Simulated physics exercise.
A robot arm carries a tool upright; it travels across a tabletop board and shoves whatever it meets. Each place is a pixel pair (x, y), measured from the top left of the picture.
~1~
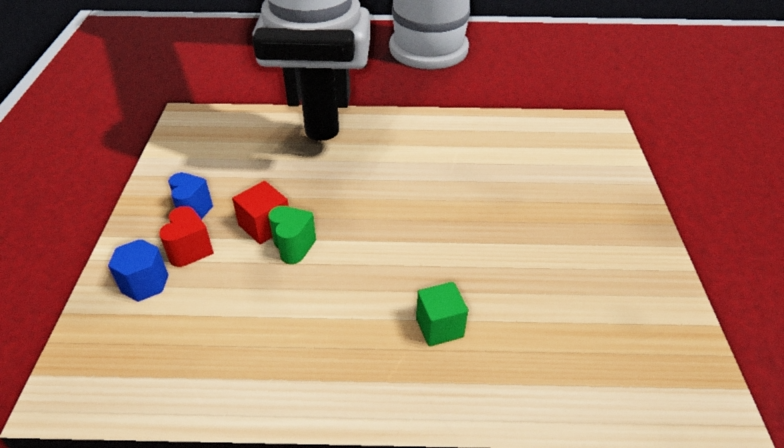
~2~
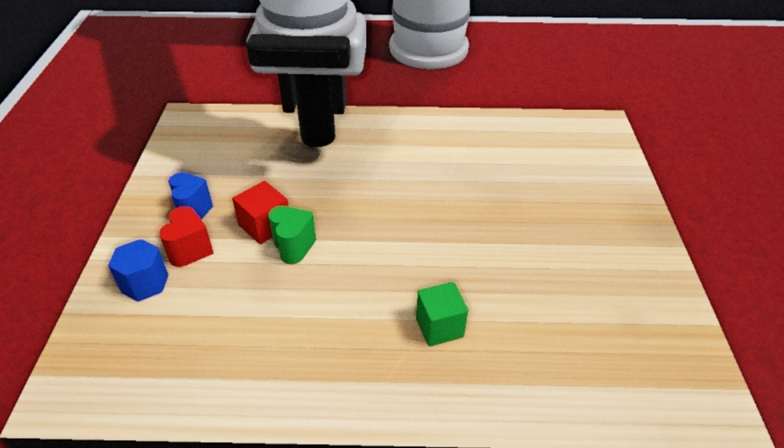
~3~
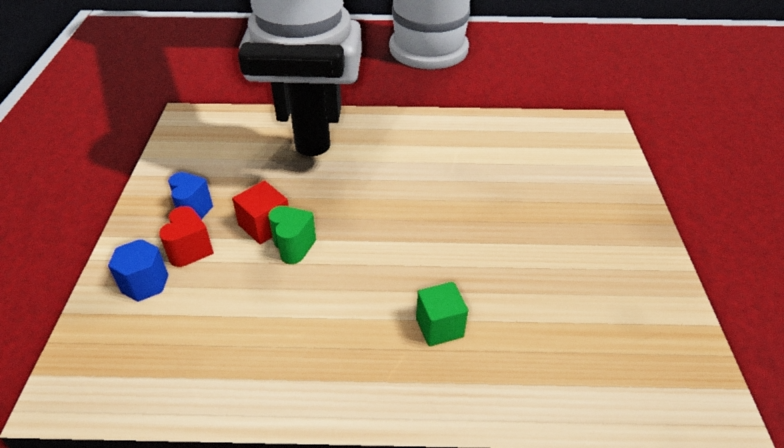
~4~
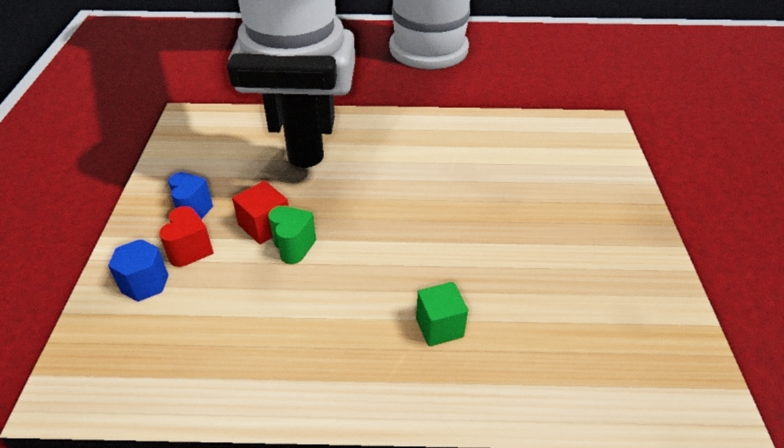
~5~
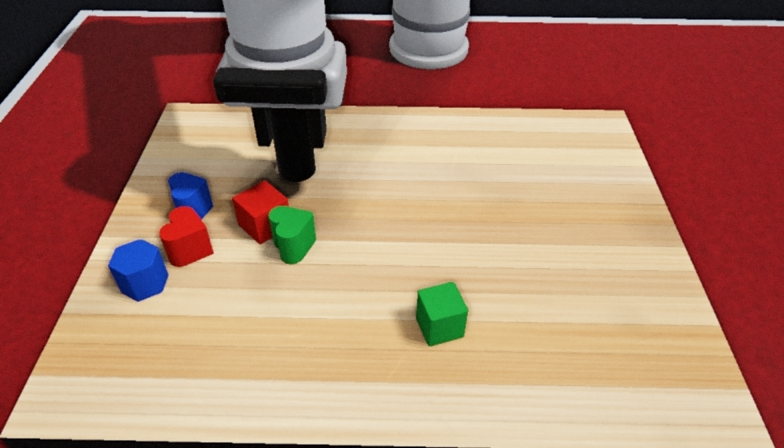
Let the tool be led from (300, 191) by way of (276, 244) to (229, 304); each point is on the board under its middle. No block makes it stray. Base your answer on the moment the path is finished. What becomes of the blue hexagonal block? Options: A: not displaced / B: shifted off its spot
My answer is option A.
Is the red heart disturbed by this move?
It is moved from its place.
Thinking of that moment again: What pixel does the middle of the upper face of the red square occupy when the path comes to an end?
The point I'd pick in the picture is (207, 240).
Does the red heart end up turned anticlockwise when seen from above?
That would be a no.
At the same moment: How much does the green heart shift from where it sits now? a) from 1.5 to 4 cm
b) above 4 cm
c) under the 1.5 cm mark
Correct choice: B.
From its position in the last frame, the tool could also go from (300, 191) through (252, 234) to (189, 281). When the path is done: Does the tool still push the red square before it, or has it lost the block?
The red square is leading.
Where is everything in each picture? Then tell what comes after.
The first frame shows lower end of the tool at (322, 131), tops of blocks, blue hexagonal block at (133, 256), red heart at (182, 223), red square at (260, 198), green heart at (289, 219).
The second frame shows tool at (318, 137), blocks as before.
The third frame shows tool at (313, 146), blocks as before.
The fourth frame shows tool at (306, 157), blocks as before.
The fifth frame shows tool at (297, 171), blue hexagonal block at (133, 256), red heart at (182, 223), red square at (260, 198), green heart at (289, 219).
What follows on the original path. One third of the way, tool at (283, 206); red square at (243, 213), turned 15° clockwise; green heart at (288, 226), turned 35° anticlockwise.
Two thirds of the way, tool at (258, 244); red heart at (172, 224), turned 20° clockwise; red square at (212, 236), turned 60° clockwise; green heart at (283, 257), turned 75° anticlockwise.
At the end, tool at (223, 284); blue hexagonal block not moved; red heart at (170, 223), turned 25° clockwise; red square at (207, 240), turned 70° clockwise; green heart at (281, 261), turned 95° anticlockwise.
